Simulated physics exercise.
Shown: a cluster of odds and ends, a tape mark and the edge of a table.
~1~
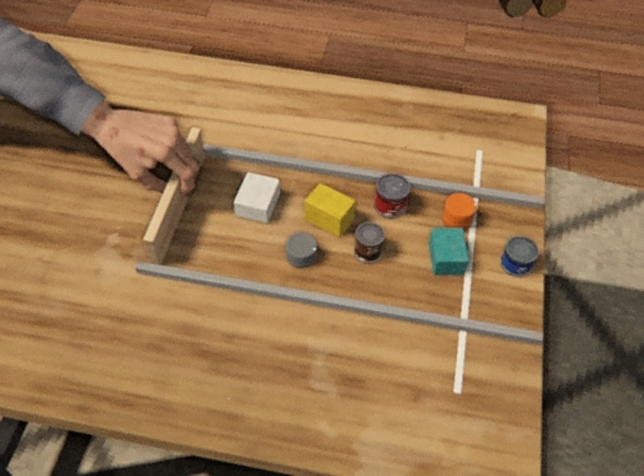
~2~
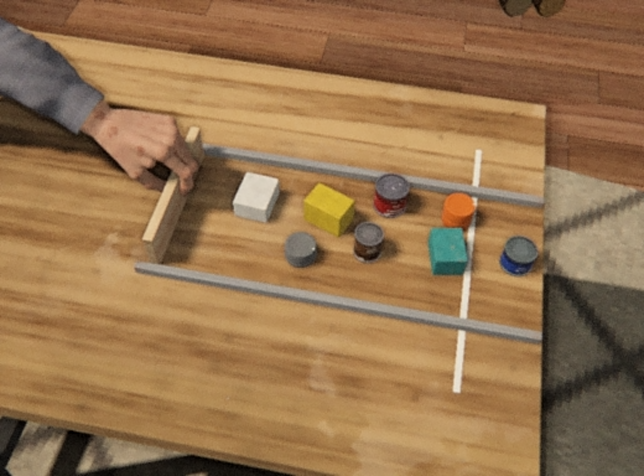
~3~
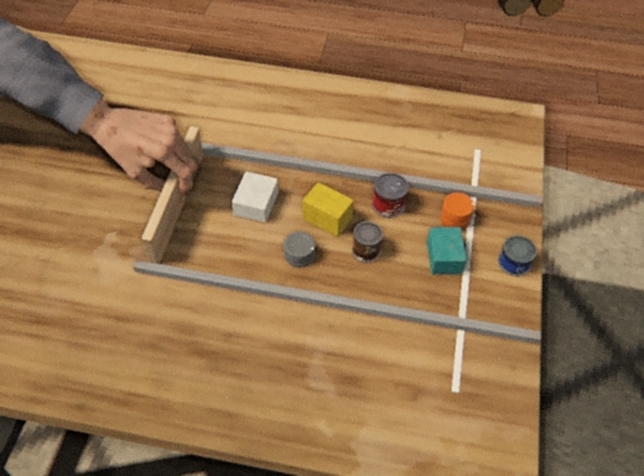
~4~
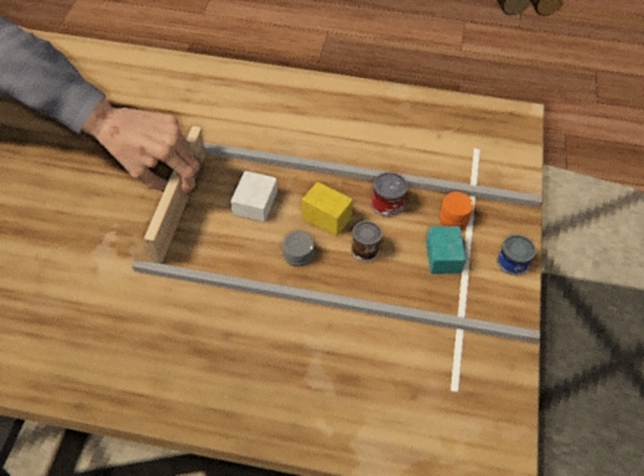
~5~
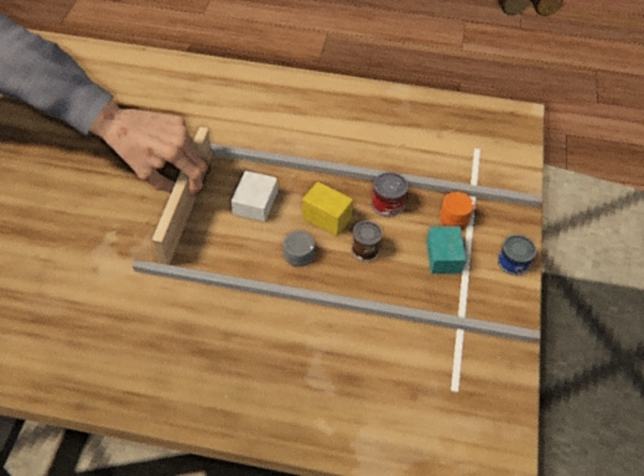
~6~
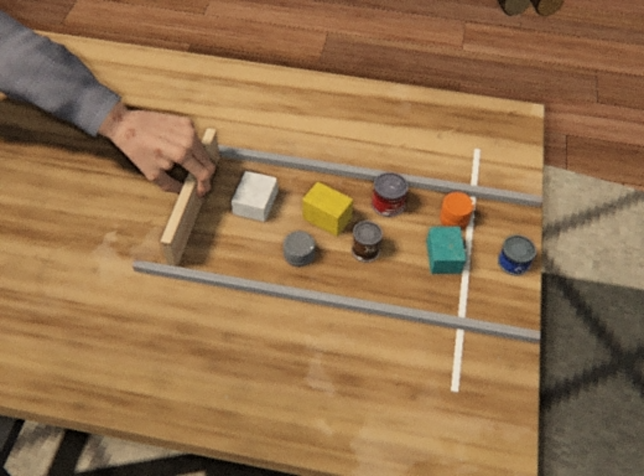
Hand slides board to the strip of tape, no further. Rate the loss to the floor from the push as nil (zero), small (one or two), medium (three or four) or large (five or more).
The loss is small.
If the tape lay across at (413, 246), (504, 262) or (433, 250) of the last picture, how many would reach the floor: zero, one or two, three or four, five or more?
In order, the falls would come to none at all; either three or four; no fall at all.
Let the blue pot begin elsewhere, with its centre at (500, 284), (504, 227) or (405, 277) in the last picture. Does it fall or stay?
Place by place, it stays on; goes over; stays on.
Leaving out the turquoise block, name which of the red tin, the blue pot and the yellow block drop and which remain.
As for the red tin, it holds; the blue pot drops; and the yellow block holds.
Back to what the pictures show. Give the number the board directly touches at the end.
In total, 4.
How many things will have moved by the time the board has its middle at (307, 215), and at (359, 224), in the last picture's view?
Up to then 3, and up to the other point 6.
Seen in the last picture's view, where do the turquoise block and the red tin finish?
The first one ends at (514, 277), the second at (490, 203).
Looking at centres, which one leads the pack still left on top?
It's the yellow block that is foremost.
Early on, none off yet; blue pot at rest near (517, 256); orange lid at rest near (457, 212); turquoise block at rest near (446, 251).
A while later, none off yet; blue pot at rest near (517, 256); orange lid travelled a little near (472, 209); turquoise block travelled about its own width near (486, 268).
Finally, the number that fall off is one or two; lost, blue pot.
